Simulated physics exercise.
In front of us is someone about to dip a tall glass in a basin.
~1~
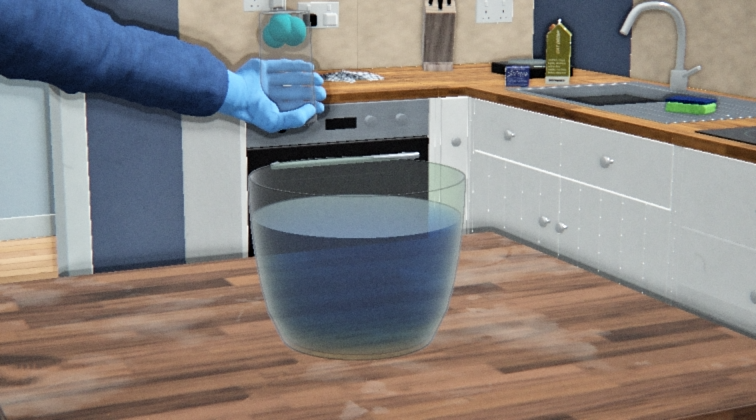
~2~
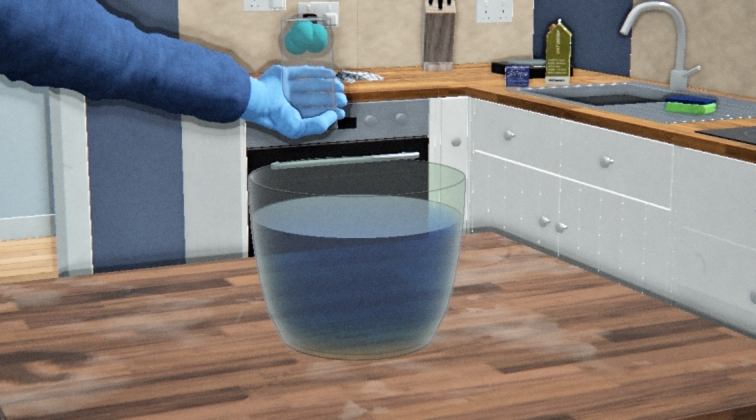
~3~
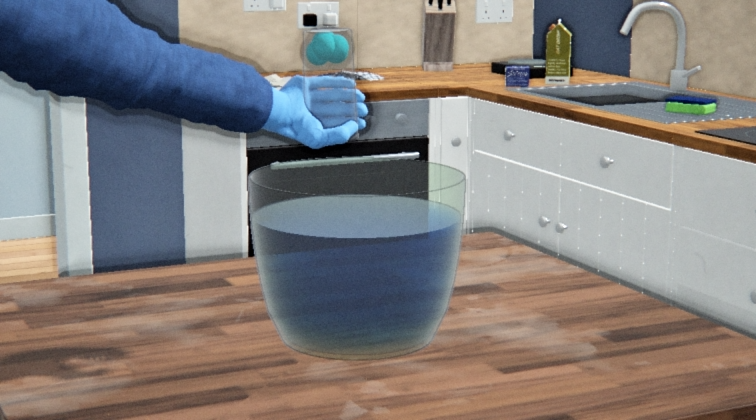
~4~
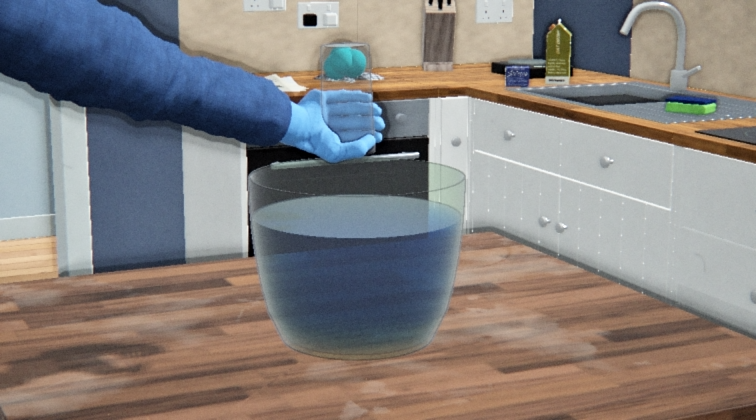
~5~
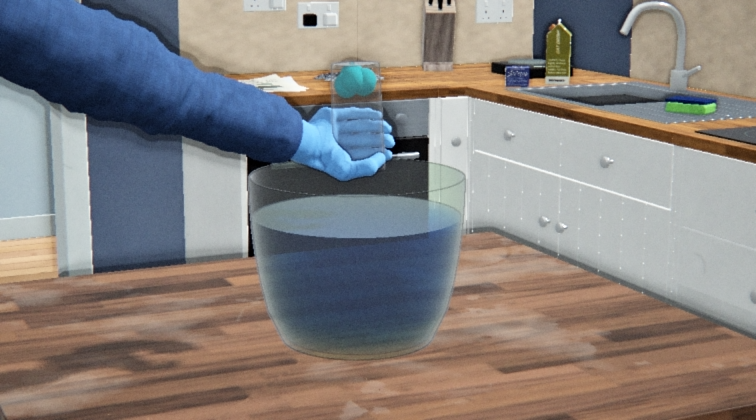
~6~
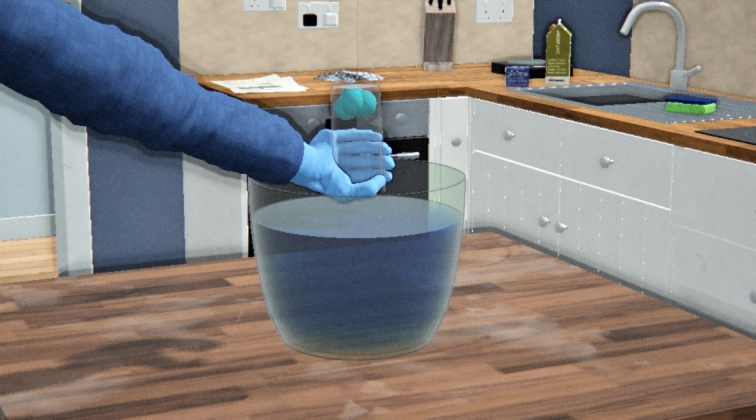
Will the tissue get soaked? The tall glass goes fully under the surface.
No, the tissue stays dry.
Soon after, the tall glass enters the dyed water.
Later, air is trapped inside and holds the level down.
In the end, the tall glass is under, still full of air, and the tissue is dry.
